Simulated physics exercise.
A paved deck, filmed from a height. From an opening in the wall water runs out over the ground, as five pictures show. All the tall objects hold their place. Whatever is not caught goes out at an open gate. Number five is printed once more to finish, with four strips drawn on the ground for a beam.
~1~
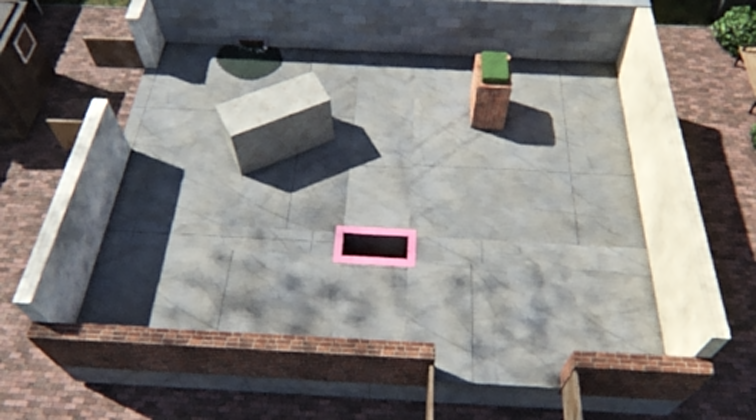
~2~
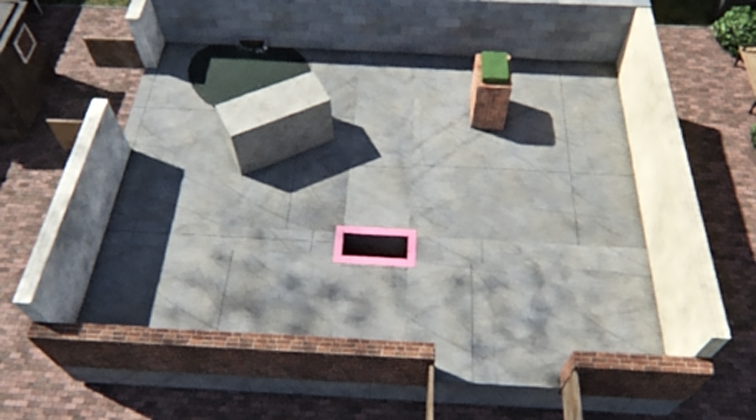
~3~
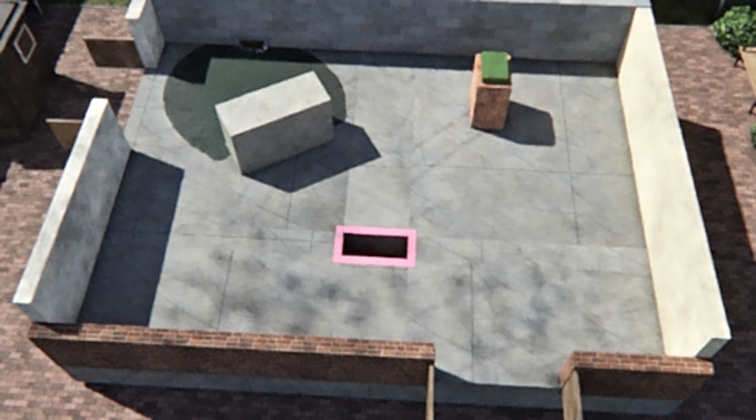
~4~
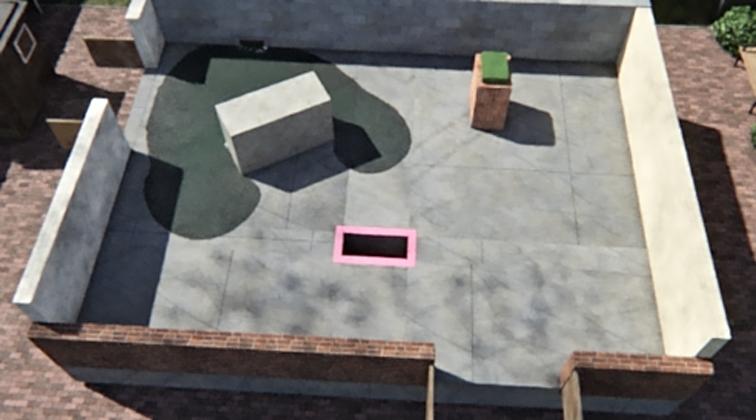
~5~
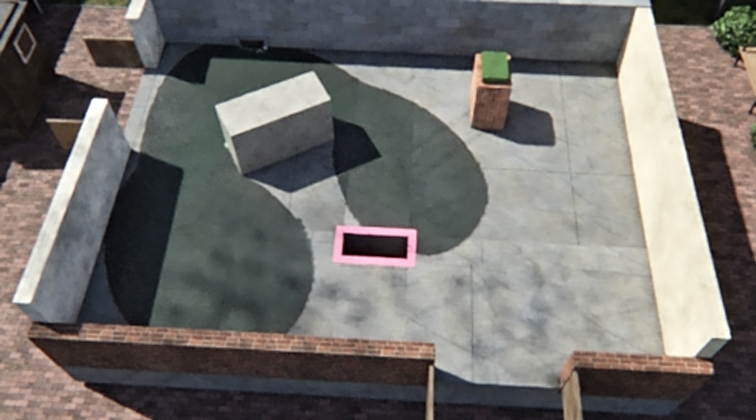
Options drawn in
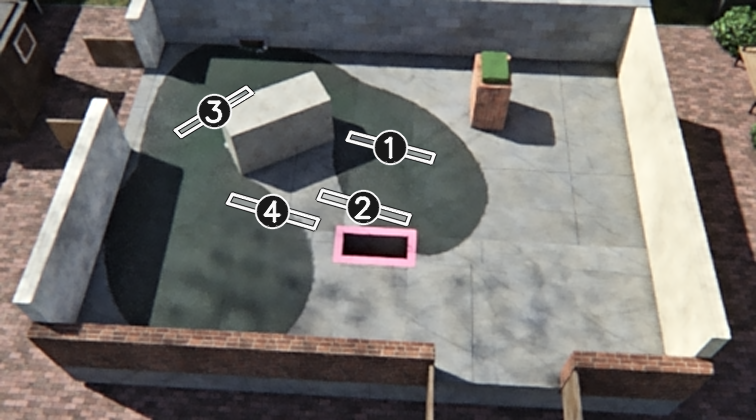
The video shows a walled paved deck where dark water spreads from an outfall at the back left, flowing around a large pale block and extending in two lobes toward the front, while the pink-framed drain remains dry.
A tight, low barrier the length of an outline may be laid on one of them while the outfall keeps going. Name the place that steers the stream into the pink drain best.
Choose 4.
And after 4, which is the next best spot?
Spot 3.
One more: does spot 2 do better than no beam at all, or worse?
Worse.
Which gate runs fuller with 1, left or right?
The right gate.
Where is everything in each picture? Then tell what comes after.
In the first frame, outfall at (252, 42); pink drain at (375, 246); open gate at (496, 369); open gate at (144, 107); 2 % of the ground under water, visible out to (251, 75); pink drain still dry.
In the second frame, 6 % of the ground under water, visible out to (210, 91); pink drain still dry.
In the third frame, 11 % of the ground under water, visible out to (211, 149); pink drain still dry.
In the fourth frame, 20 % of the ground under water, visible out to (206, 233); pink drain still dry.
In the fifth frame, 38 % of the ground under water, visible out to (450, 243); pink drain still dry.
In white, 1 from (349, 136) to (432, 158); 2 from (320, 194) to (408, 219); 3 from (178, 133) to (249, 90); 4 from (229, 198) to (316, 223).
With 1, about 4 % of the stream goes into the pink drain, about 93 % out by the gates.
With 2, next to none of the stream goes into the pink drain, about 94 % out by the gates.
With 3, about 7 % of the stream goes into the pink drain, about 88 % out by the gates.
With 4, about 11 % of the stream goes into the pink drain, about 84 % out by the gates.
